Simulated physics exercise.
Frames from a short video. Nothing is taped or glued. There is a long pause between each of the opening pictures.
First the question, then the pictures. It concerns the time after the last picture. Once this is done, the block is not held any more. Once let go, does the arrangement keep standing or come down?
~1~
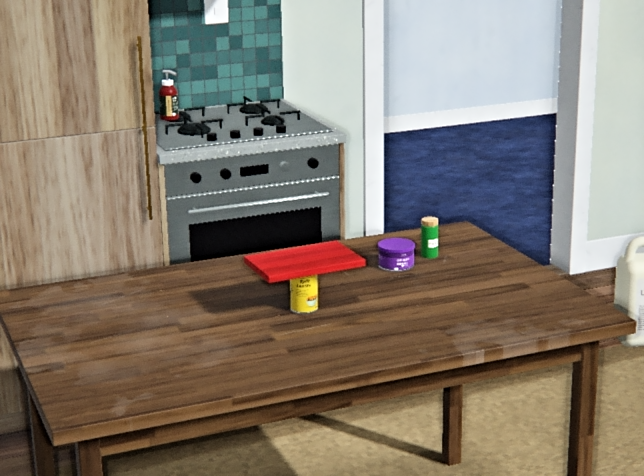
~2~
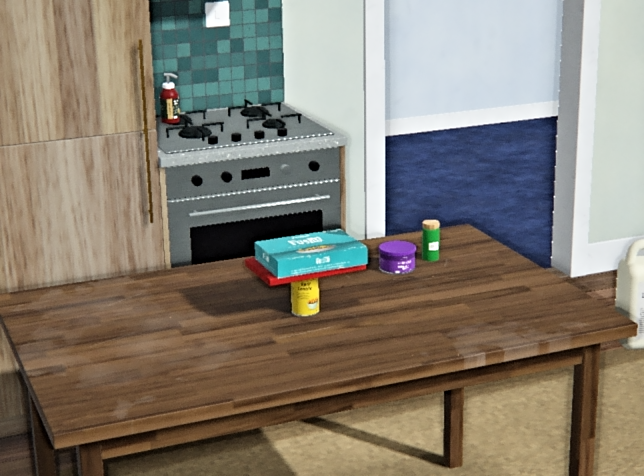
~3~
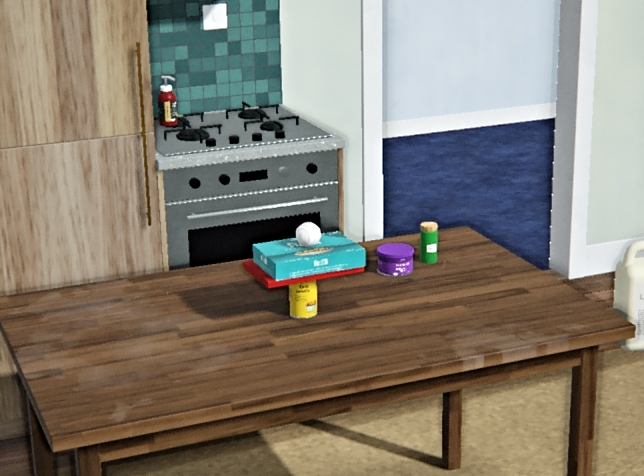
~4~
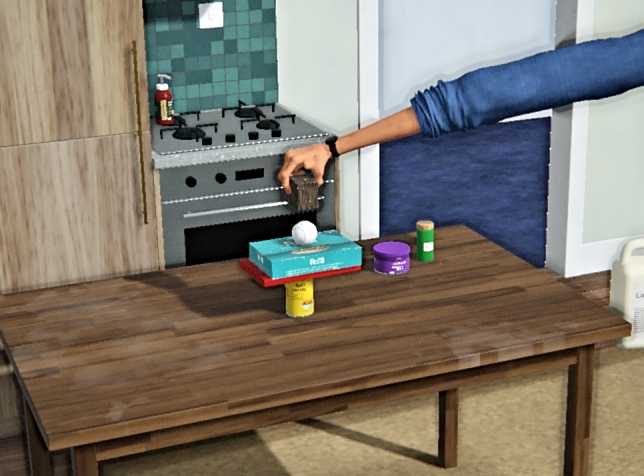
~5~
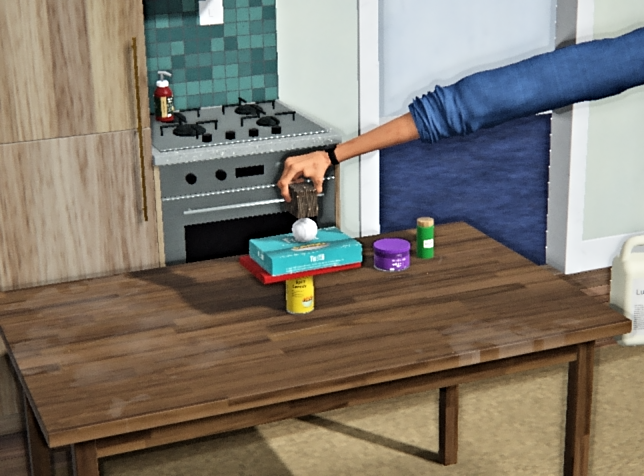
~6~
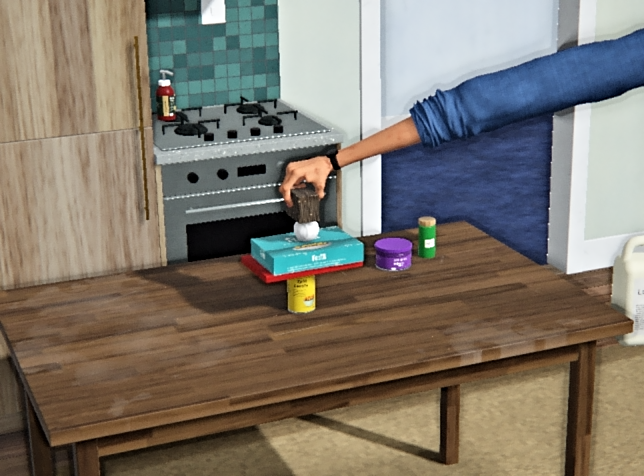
The arrangement comes down.
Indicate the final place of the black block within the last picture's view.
It ends near (197, 326).
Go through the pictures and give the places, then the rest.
In the first picture, the last thing is not in view yet.
In the second picture, the last thing is not in view yet.
In the third picture, the last thing is not in view yet; purple tub (395, 260).
In the fourth picture, still above its spot; black block (301, 191); white onion (304, 233).
In the fifth picture, still above its spot; black block (301, 199).
In the sixth picture, set down, still held; black block (303, 204); purple tub (393, 255).
Then, 0.40 s after the last picture, black block now fallen.
Then, 0.80 s after the last picture, things are still on the move.
Then, 1.10 s after the last picture, as before.
At rest, fallen, black block; the other 6 in place. Seen from the same camera at the end, black block near (197, 326). The pile loses its balance.
